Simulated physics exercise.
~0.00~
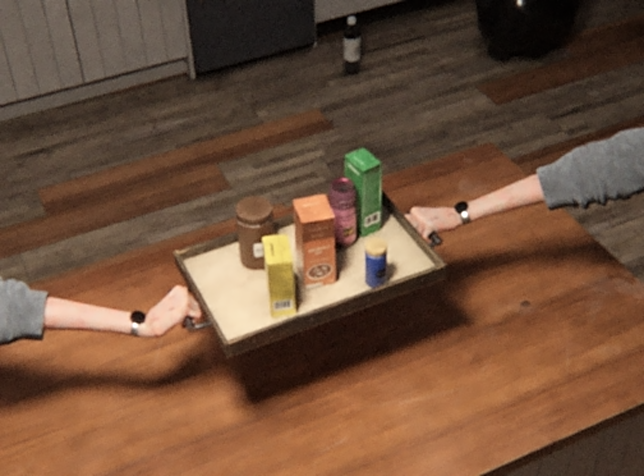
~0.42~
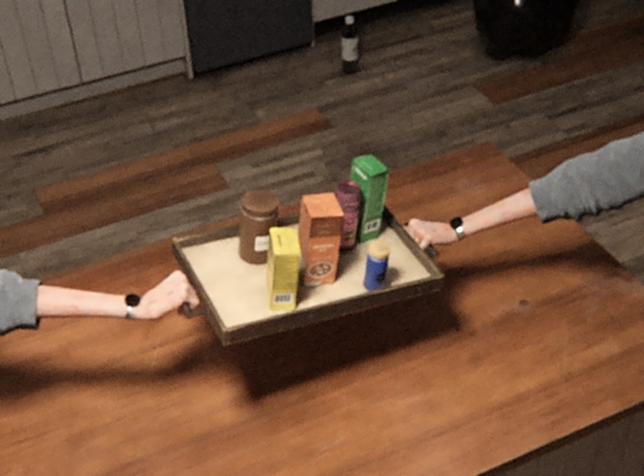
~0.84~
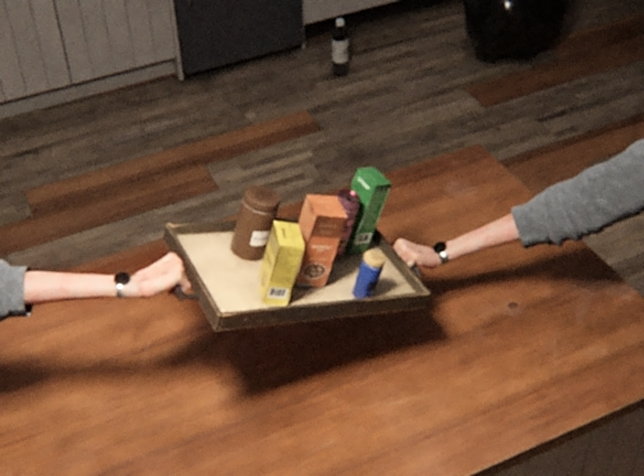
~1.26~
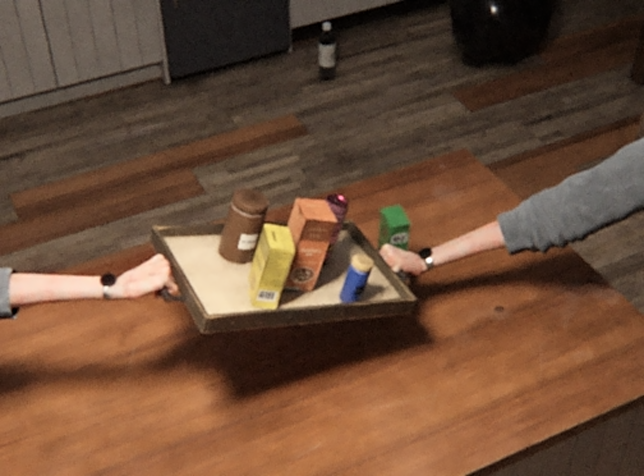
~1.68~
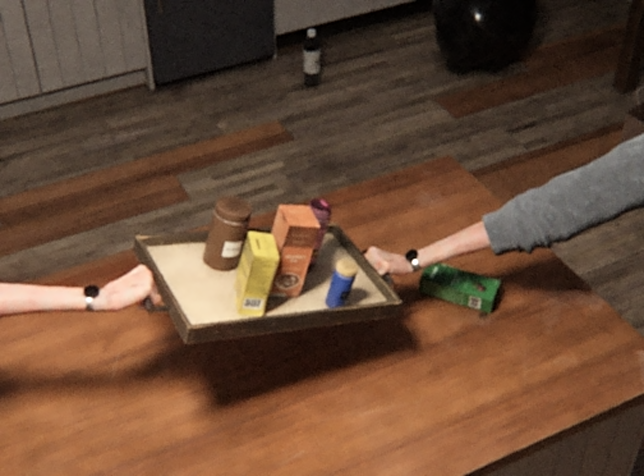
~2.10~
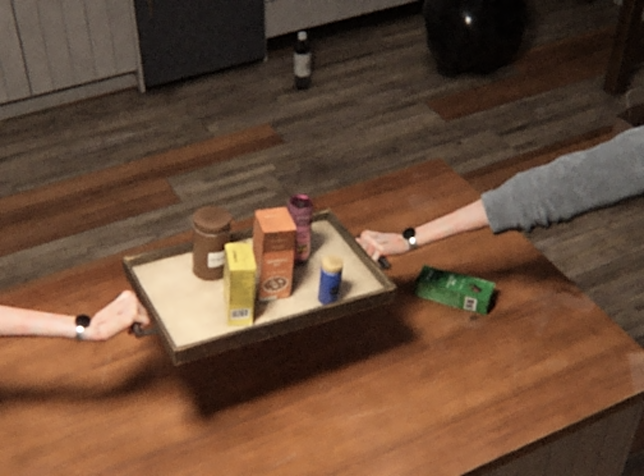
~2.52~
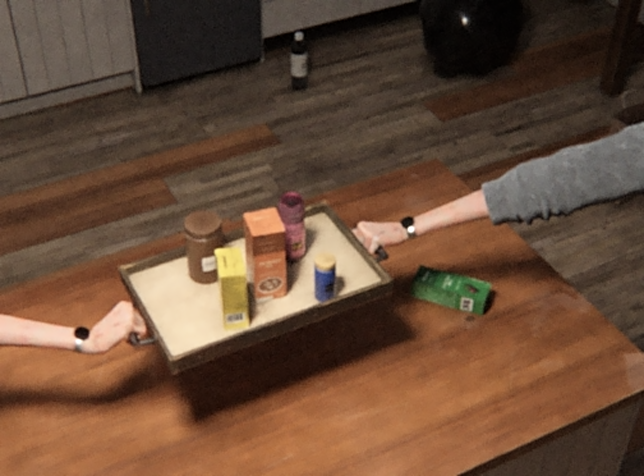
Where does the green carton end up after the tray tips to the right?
It ends up off the tray, lying on its side on the wooden table to the right, near the hand holding that end.
